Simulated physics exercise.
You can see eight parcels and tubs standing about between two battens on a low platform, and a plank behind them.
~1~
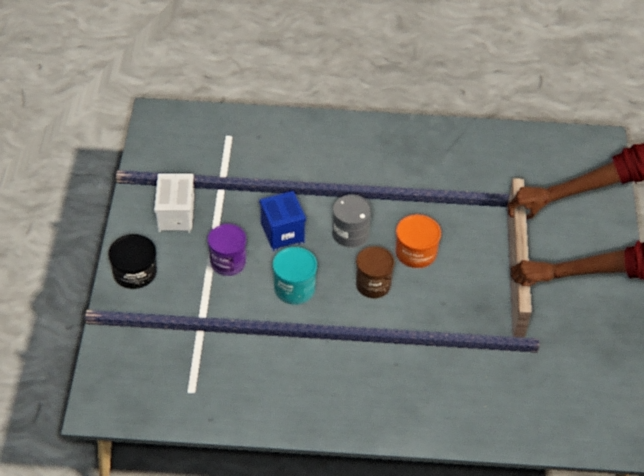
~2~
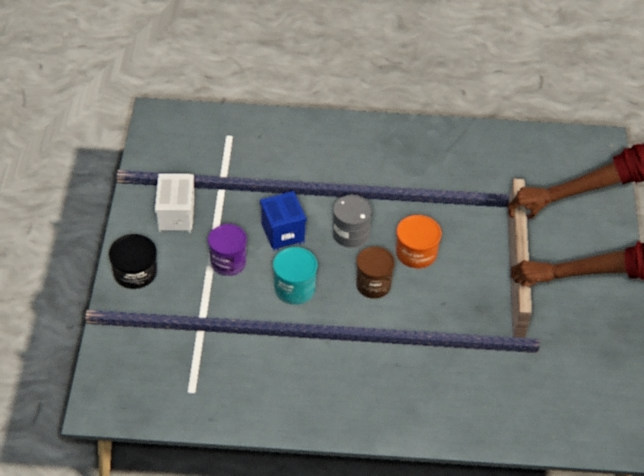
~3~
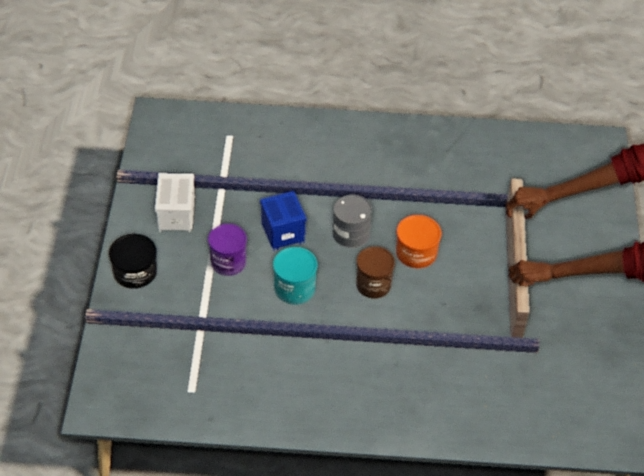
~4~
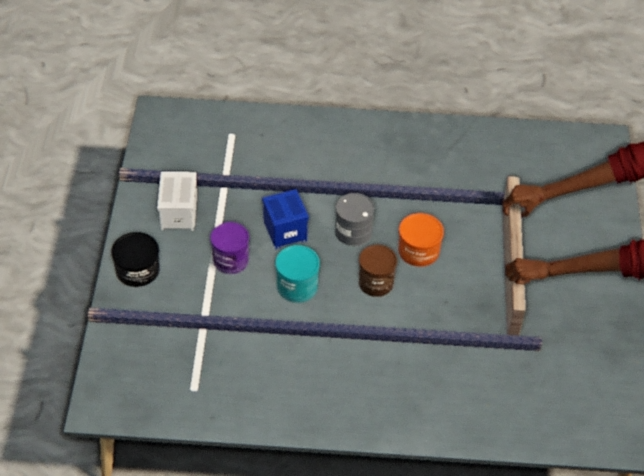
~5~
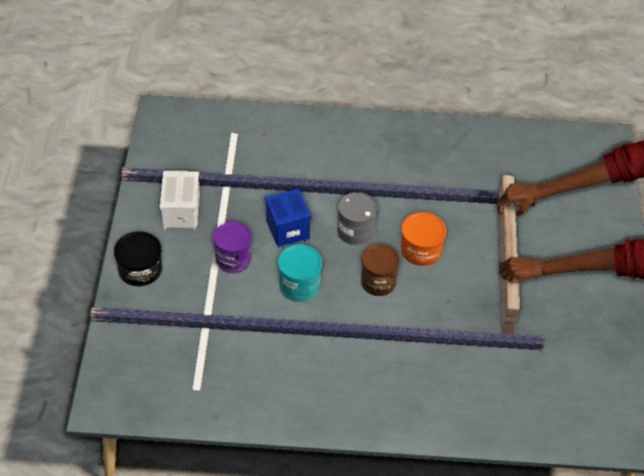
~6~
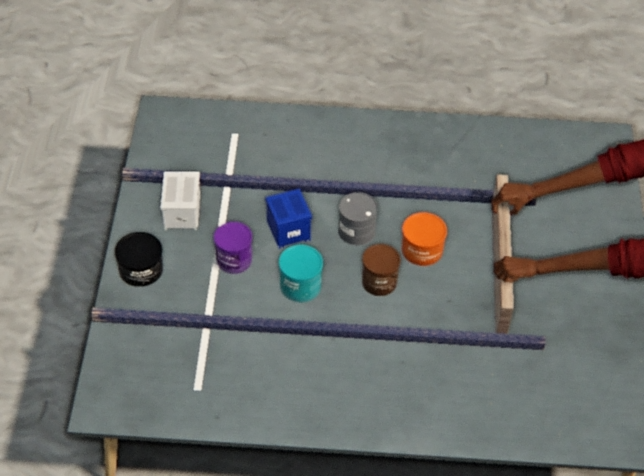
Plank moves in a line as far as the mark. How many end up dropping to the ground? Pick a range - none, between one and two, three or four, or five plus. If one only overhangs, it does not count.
Range: None.
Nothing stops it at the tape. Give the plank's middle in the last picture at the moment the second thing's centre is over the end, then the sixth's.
Its middle is near (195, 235) and then near (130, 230).
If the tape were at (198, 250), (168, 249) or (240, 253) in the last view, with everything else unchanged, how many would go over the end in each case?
Those tries give 1, 2 and 0.
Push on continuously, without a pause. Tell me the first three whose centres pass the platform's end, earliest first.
Listed earliest first: White tote, black pail, blue tote.
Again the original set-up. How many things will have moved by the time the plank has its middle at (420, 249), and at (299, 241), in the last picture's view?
1 by the first point, 5 by the second.
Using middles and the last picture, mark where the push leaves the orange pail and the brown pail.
The one named first is at (198, 229), the next at (196, 260).
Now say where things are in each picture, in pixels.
The first frame shows black pail (134, 262); white tote (175, 203); purple pail (228, 251); plank (518, 258); tape (212, 254).
The second frame shows white tote (175, 203); grey canister (352, 222).
The third frame shows purple pail (228, 250); orange pail (418, 242).
The fourth frame shows black pail (136, 260); plank (513, 256).
The fifth frame shows white tote (180, 200); turquoise pail (300, 274).
The sixth frame shows black pail (140, 260); white tote (181, 201); purple pail (234, 248); plank (502, 254); tape (218, 252).
Soon after, none off yet; black pail at rest near (140, 260); white tote at rest near (181, 201); purple pail at rest near (234, 248).
Then, none off yet; black pail at rest near (140, 260); white tote at rest near (181, 201); purple pail moved a little near (212, 251).
At rest, the number that fall off is zero.
